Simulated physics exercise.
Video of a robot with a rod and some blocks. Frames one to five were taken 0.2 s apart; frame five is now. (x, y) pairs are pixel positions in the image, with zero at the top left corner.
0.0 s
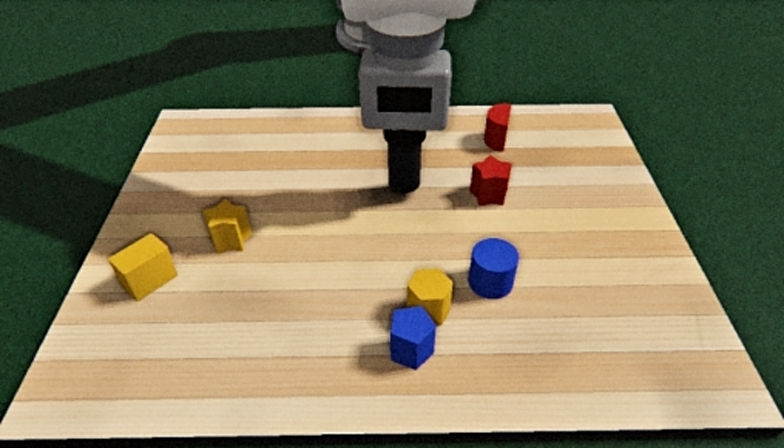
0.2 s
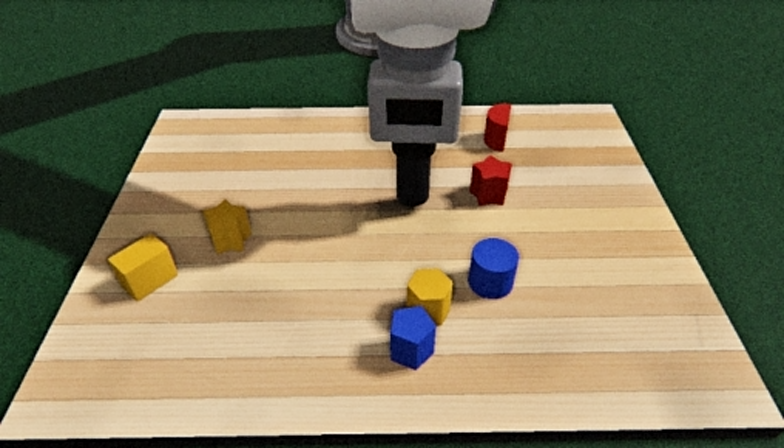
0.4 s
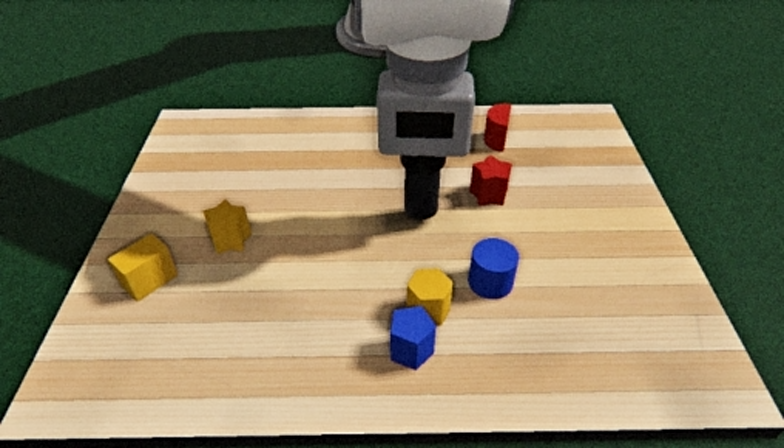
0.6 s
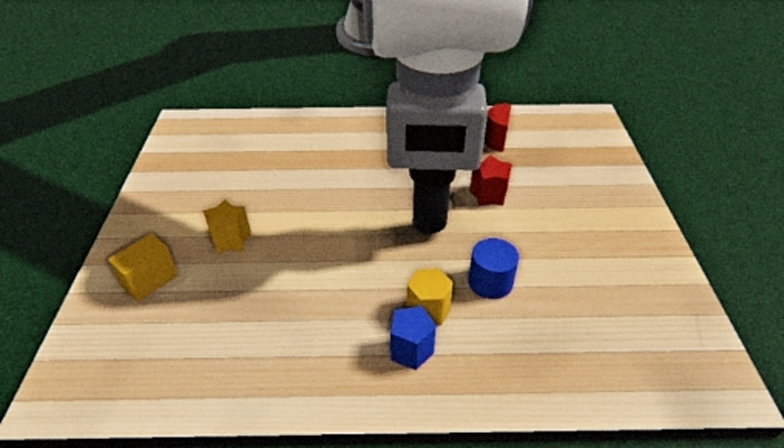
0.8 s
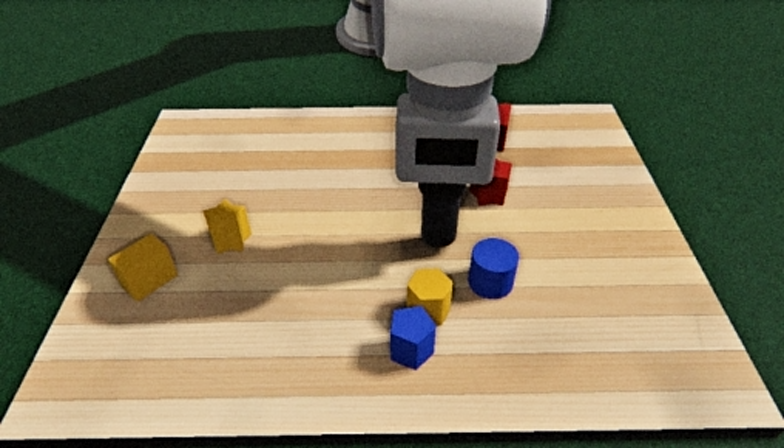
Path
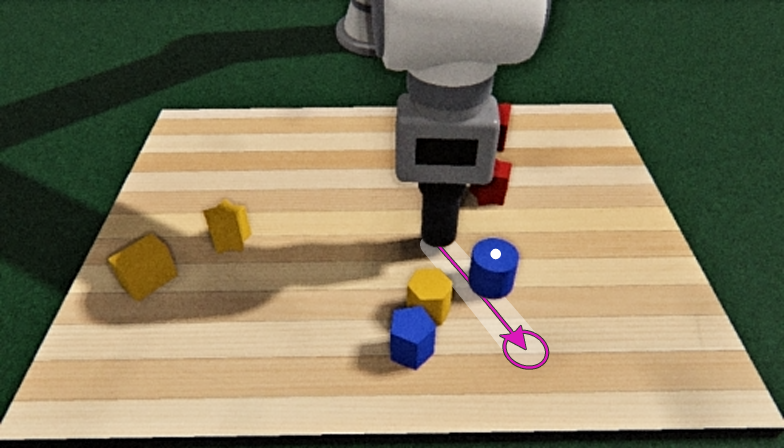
Robot arm moving its black rod slowly forward and slightly right over a striped wooden board, the scattered coloured blocks staying still.
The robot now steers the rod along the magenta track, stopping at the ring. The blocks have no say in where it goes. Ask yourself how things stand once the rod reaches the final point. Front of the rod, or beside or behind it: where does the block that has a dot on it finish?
I expect it to be beside or behind the rod.
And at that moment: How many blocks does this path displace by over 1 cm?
One.
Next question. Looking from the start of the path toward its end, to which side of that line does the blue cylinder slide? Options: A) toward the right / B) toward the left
B - toward the left.
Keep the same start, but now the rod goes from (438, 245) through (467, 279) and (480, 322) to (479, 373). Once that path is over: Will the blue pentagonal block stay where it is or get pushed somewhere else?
That block remains where it is.
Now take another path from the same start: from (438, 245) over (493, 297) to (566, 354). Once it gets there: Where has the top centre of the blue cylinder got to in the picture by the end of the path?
The centre of its top face lies at (604, 301).
Path on the board, in a line from (438, 245) to (526, 349); the dot is on the blue cylinder.
On the path given first. One third of the way, rod at (466, 266); blue cylinder at (510, 262).
Two thirds of the way, rod at (496, 300); blue cylinder at (543, 278).
At the end, rod at (528, 340); yellow hexagon in place; blue cylinder at (549, 280).
